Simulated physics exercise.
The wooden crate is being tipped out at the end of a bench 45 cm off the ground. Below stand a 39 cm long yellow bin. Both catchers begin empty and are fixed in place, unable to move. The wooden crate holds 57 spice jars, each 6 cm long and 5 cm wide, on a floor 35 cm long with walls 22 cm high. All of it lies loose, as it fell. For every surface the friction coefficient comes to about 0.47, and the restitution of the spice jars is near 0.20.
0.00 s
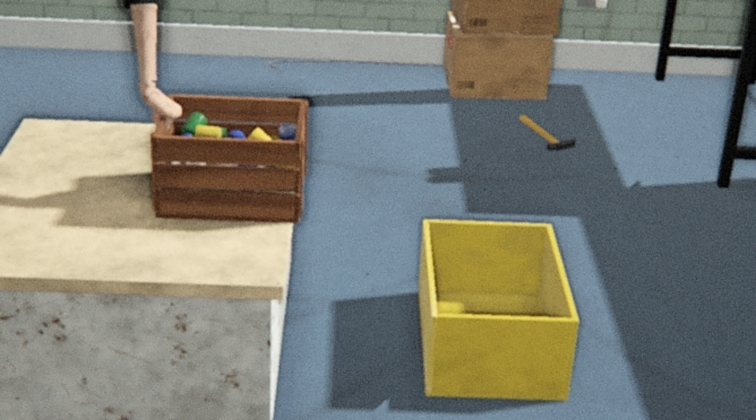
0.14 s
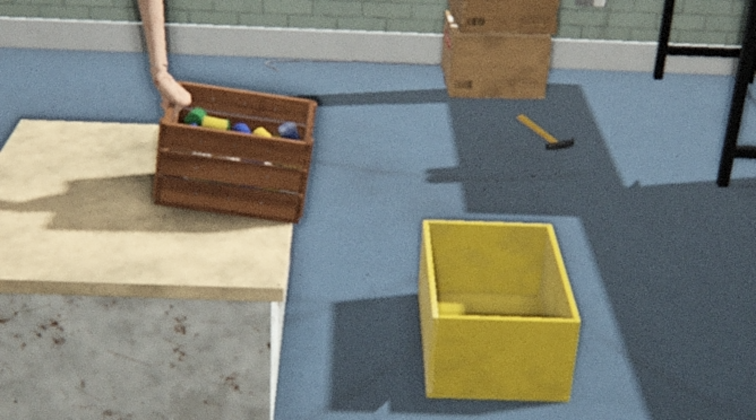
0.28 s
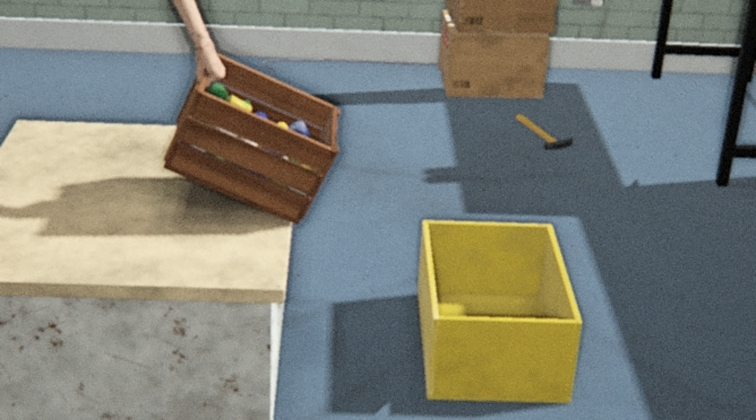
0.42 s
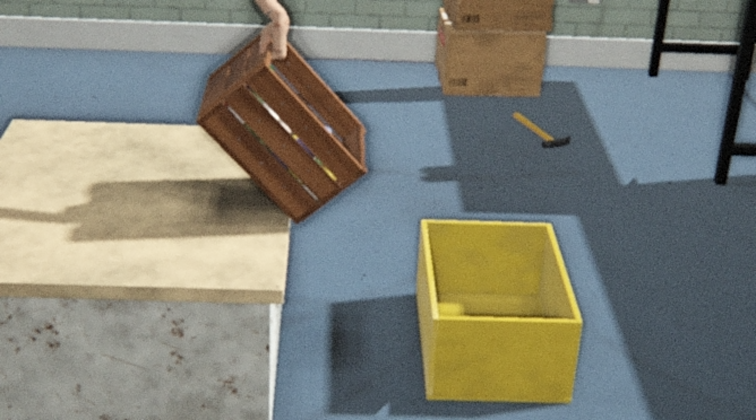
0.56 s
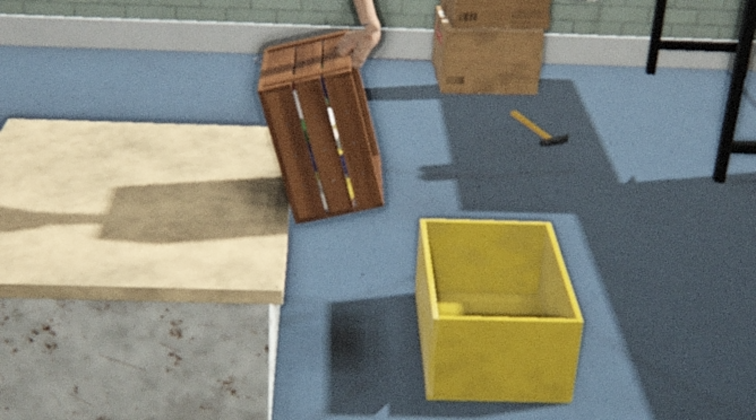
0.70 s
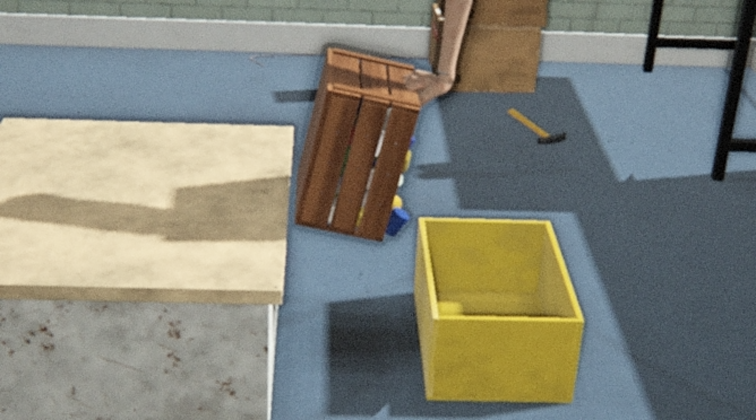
A bare arm reaches down from the upper left to a slatted brown wooden crate of small colourful objects on a pale bench, seen from above in a blue-floored room. An open yellow bin stands on the floor to the right, with cardboard boxes and a hammer behind. The hand tips the crate rightward past its side beyond the bench edge, objects emerging at its opening, as the camera shifts very slightly.
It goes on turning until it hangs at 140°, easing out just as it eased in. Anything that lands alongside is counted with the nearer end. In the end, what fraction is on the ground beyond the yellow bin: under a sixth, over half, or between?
Beyond the yellow bin, on the ground: Below one sixth.
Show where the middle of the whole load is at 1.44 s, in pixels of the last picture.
At about (409, 332).
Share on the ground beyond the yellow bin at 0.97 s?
Estimated fraction: Some 0 percent.
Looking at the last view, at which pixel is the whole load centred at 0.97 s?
It's centred at about (411, 266).
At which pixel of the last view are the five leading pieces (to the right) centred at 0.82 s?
Around pixel (449, 223).
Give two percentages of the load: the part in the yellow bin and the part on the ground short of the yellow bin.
It works out to roughly 40 per cent and 60 per cent, in that order.
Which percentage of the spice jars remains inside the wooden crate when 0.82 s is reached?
Still in there: Some 65 per cent.
After 0.82 s, tilt 121°; 37 still in the wooden crate and 20 in the air.
After 0.97 s, tilt 137°; 13 still in the wooden crate, 17 in the yellow bin, 4 on the ground short of the yellow bin and 23 in the air.
After 1.17 s, tilt 140°; 22 in the yellow bin, 24 on the ground short of the yellow bin and 11 in the air.
Final count (at 1.44 s), 22 in the yellow bin and 35 on the ground short of the yellow bin. Asked share, 0 of 57, 0 per cent.
